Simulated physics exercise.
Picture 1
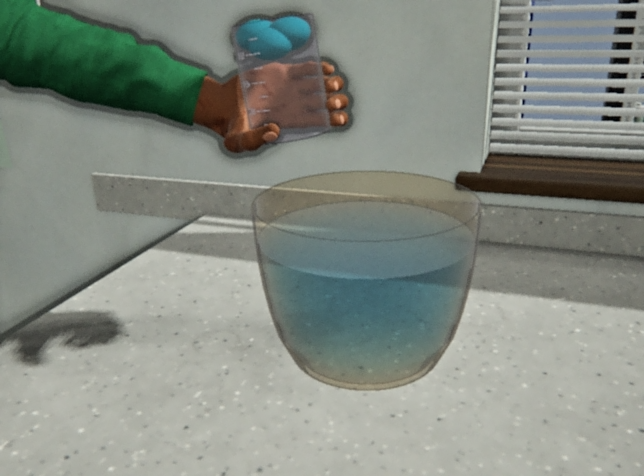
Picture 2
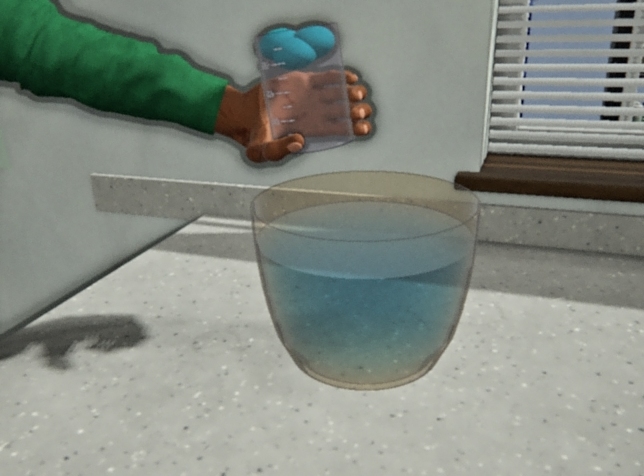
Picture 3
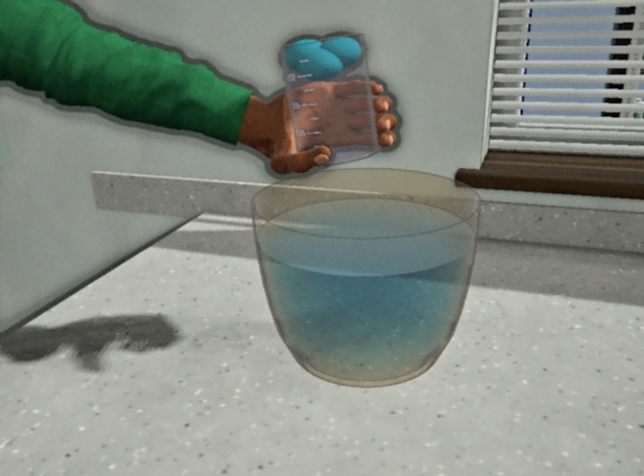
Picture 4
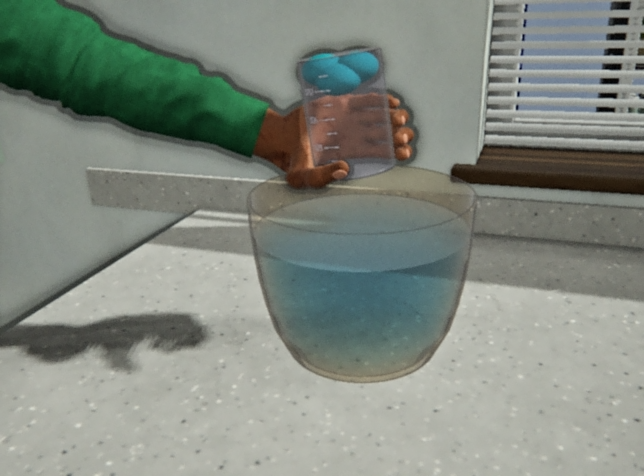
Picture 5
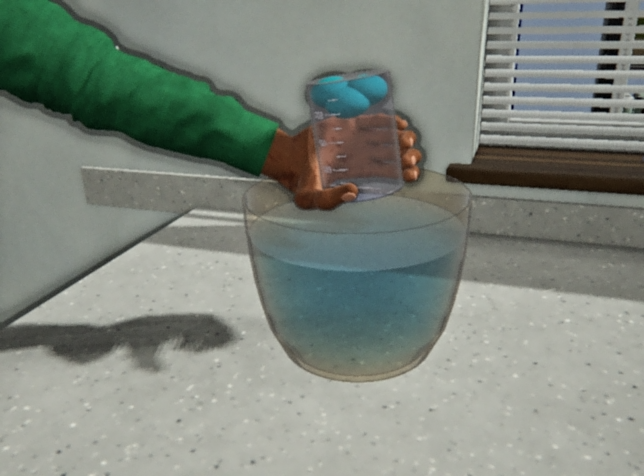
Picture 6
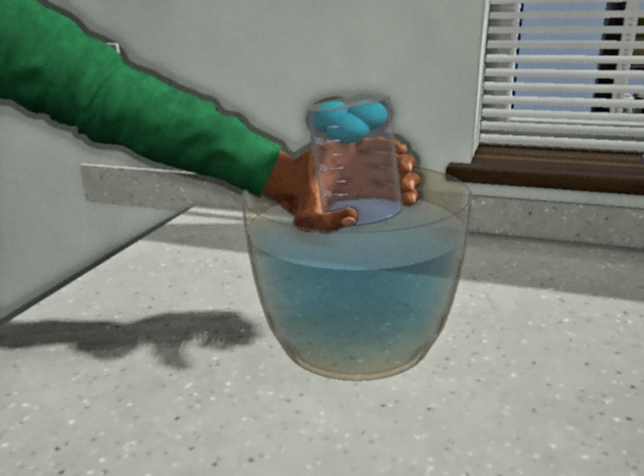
A hand in a green sleeve held an upside-down clear beaker with something blue bunched inside its top, moving it right and steadily down until it was just over the water in a clear tub.
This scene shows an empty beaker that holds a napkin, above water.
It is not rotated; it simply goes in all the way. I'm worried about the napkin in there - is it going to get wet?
Spared.
Shortly, the beaker enters the water.
Then, air is trapped inside and holds the level down.
At the finish, the beaker is under, still full of air, and the napkin is dry.
